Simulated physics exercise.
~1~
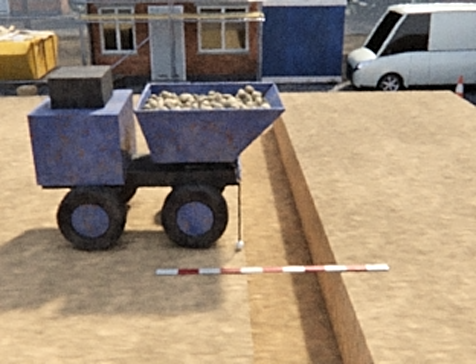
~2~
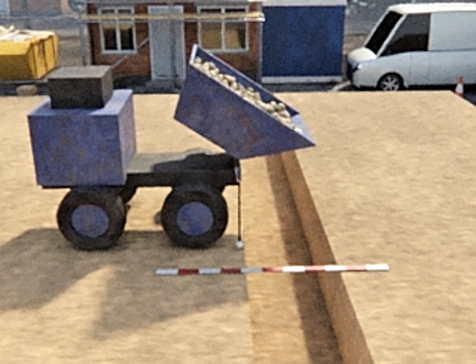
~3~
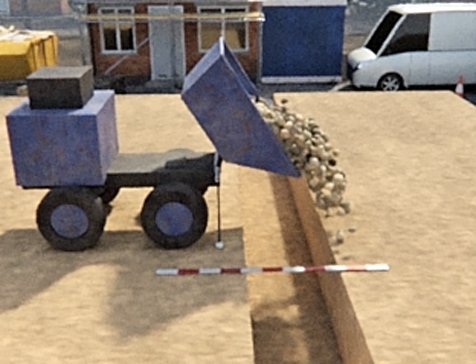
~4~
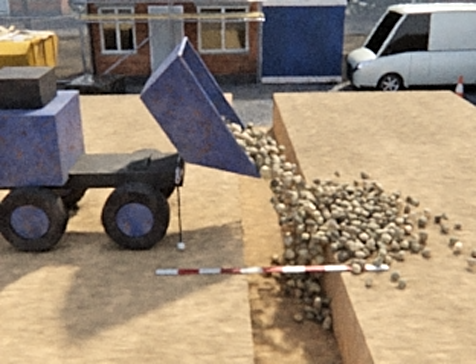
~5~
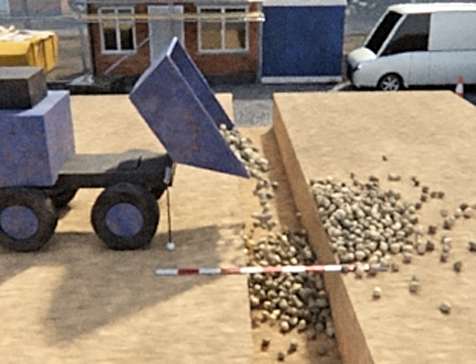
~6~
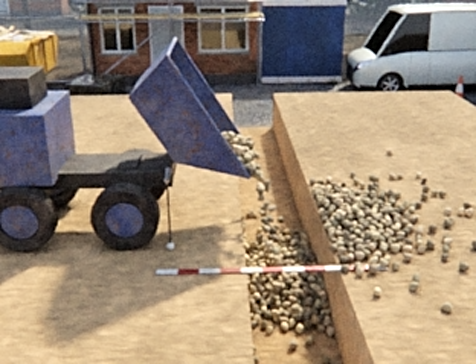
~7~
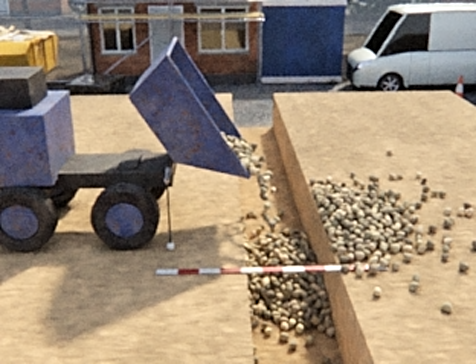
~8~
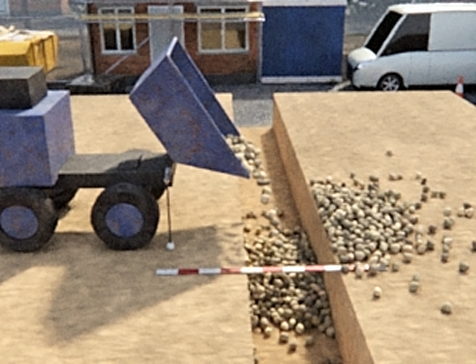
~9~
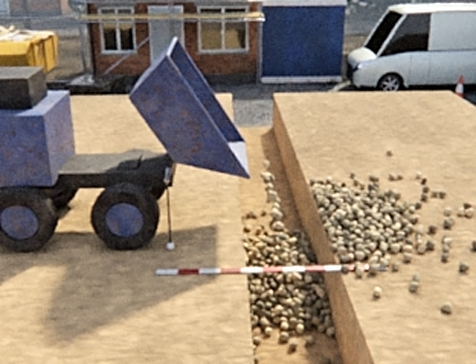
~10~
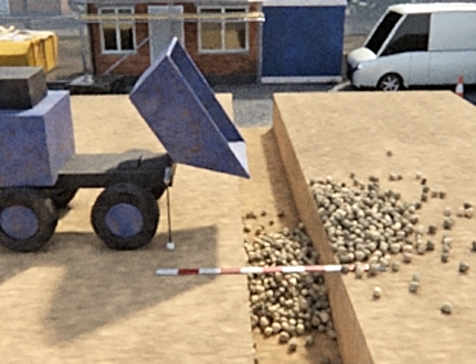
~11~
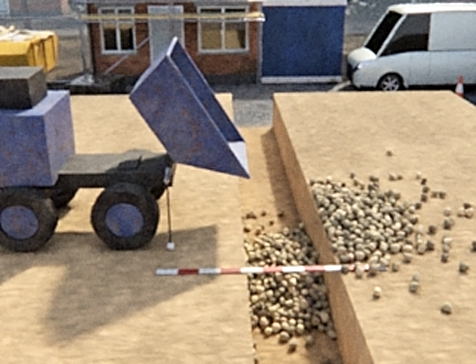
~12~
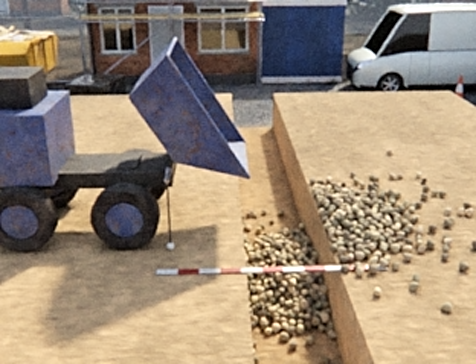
A small blue dumper loaded with round, pale stones stands on sandy ground at the left of a straight-sided trench, seen from slightly above, with a red and white striped staff in front and a brick building, blue container and white van behind. Its body tips up toward the right, and the stones start to pour out as the machine rolls back to the left. They tumble into the trench and scatter over the far bank. The dumper stops with its body steeply raised while the last stones trickle out. It ends empty and still, most stones heaped in the trench and the rest spread beyond it.
